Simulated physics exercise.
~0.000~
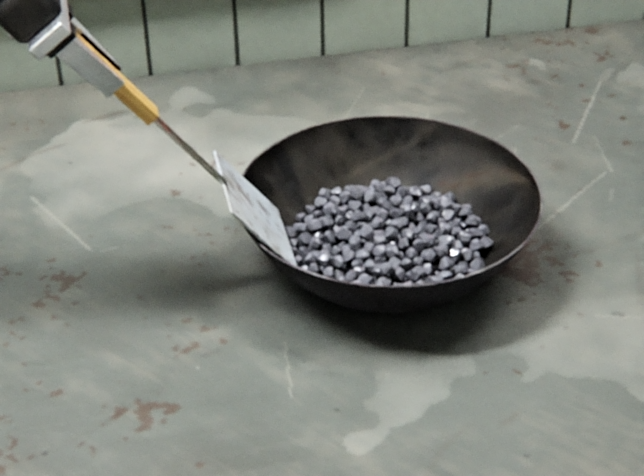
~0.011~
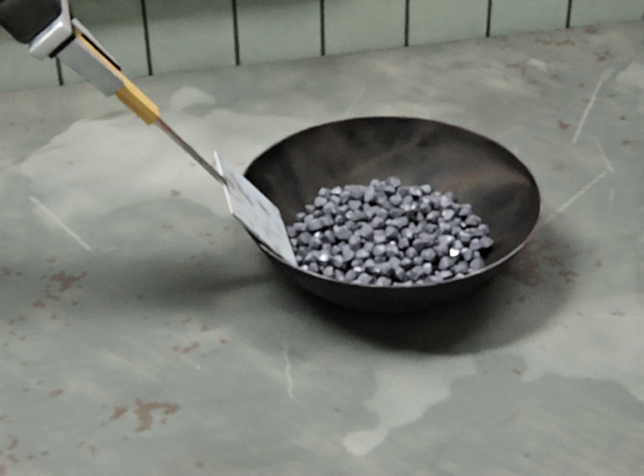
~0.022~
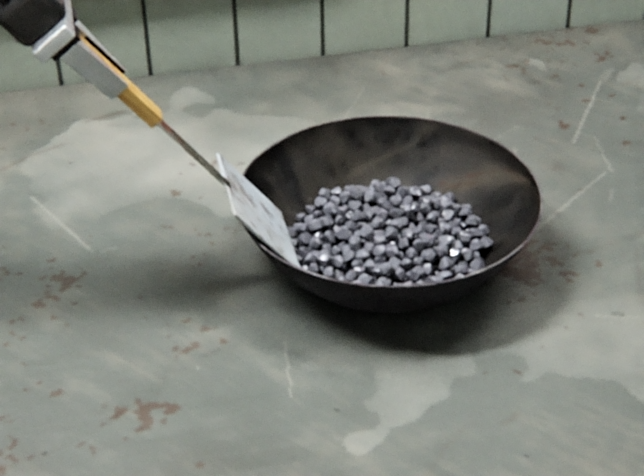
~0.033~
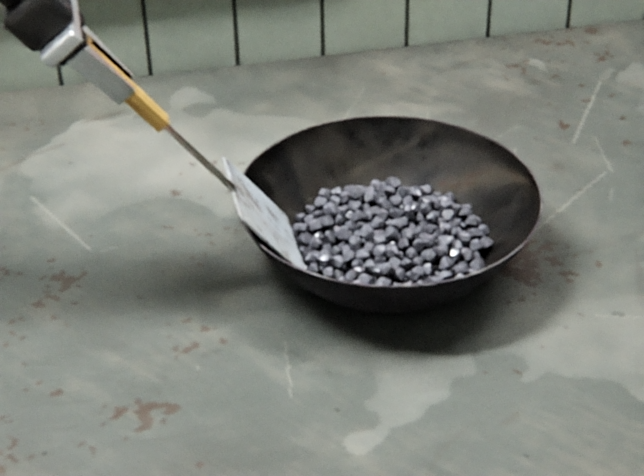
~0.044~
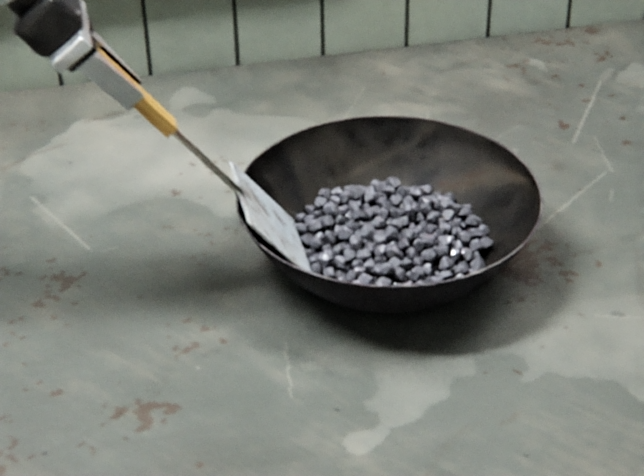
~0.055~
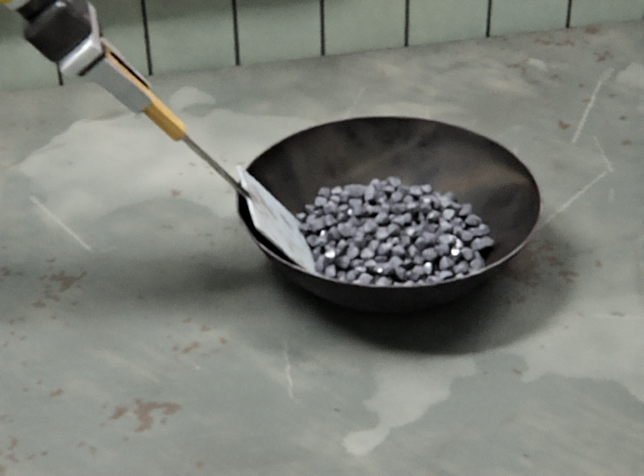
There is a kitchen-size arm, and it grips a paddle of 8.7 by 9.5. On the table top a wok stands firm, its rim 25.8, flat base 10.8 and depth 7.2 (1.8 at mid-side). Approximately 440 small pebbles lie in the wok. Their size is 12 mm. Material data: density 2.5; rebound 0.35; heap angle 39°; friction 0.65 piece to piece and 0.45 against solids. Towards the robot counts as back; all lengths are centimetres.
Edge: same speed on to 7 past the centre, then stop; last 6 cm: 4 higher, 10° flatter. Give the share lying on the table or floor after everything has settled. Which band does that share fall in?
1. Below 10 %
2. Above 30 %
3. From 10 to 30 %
From 10 to 30 %.
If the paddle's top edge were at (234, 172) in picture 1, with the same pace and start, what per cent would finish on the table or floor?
About 10 per cent.
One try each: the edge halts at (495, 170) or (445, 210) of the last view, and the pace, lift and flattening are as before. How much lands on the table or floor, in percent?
I'd say some 40 per cent, then some 0 per cent.
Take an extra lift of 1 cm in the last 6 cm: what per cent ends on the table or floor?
Roughly 15 percent of it.
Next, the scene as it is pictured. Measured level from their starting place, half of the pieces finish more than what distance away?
It works out to roughly 6 cm.
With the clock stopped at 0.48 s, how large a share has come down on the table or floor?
It is near 10 percent.
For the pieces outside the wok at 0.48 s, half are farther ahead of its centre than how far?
It sits close to 16 cm ahead of the middle.
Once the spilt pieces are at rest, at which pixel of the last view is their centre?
My best guess is near (587, 239).
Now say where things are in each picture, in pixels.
In the first picture, the paddle top edge at (222, 181), sloping 53°; upper third of the load around (391, 235), from x 290 to 485, top at y 185; 443 in the wok.
In the second picture, the paddle top edge at (223, 181), sloping 53°; upper third of the load around (391, 235), from x 290 to 485, top at y 185.
In the third picture, the paddle top edge at (226, 183), sloping 53°; upper third of the load around (391, 235), from x 290 to 485, top at y 185.
In the fourth picture, the paddle top edge at (232, 187), sloping 53°; upper third of the load around (391, 235), from x 290 to 485, top at y 185.
In the fifth picture, the paddle top edge at (240, 192), sloping 53°; upper third of the load around (391, 234), from x 295 to 485, top at y 185.
In the sixth picture, the paddle top edge at (247, 196), sloping 53°; upper third of the load around (393, 231), from x 295 to 485, top at y 185; 443 in the wok.
After 0.15 s, sloping 53°, highest piece 5 above the table; 443 in the wok.
After 0.24 s, sloping 49°, highest piece 9 above the table; 443 in the wok.
After 0.48 s, sloping 43°, highest piece 10 above the table; 377 in the wok, 37 on the table or floor, 29 on the blade or in flight.
After 1.53 s, sloping 43°, highest piece 8 above the table; 375 in the wok, 68 on the table or floor.
In the end, 375 in the wok, 68 on the table or floor. That is 15 % on the table or floor.
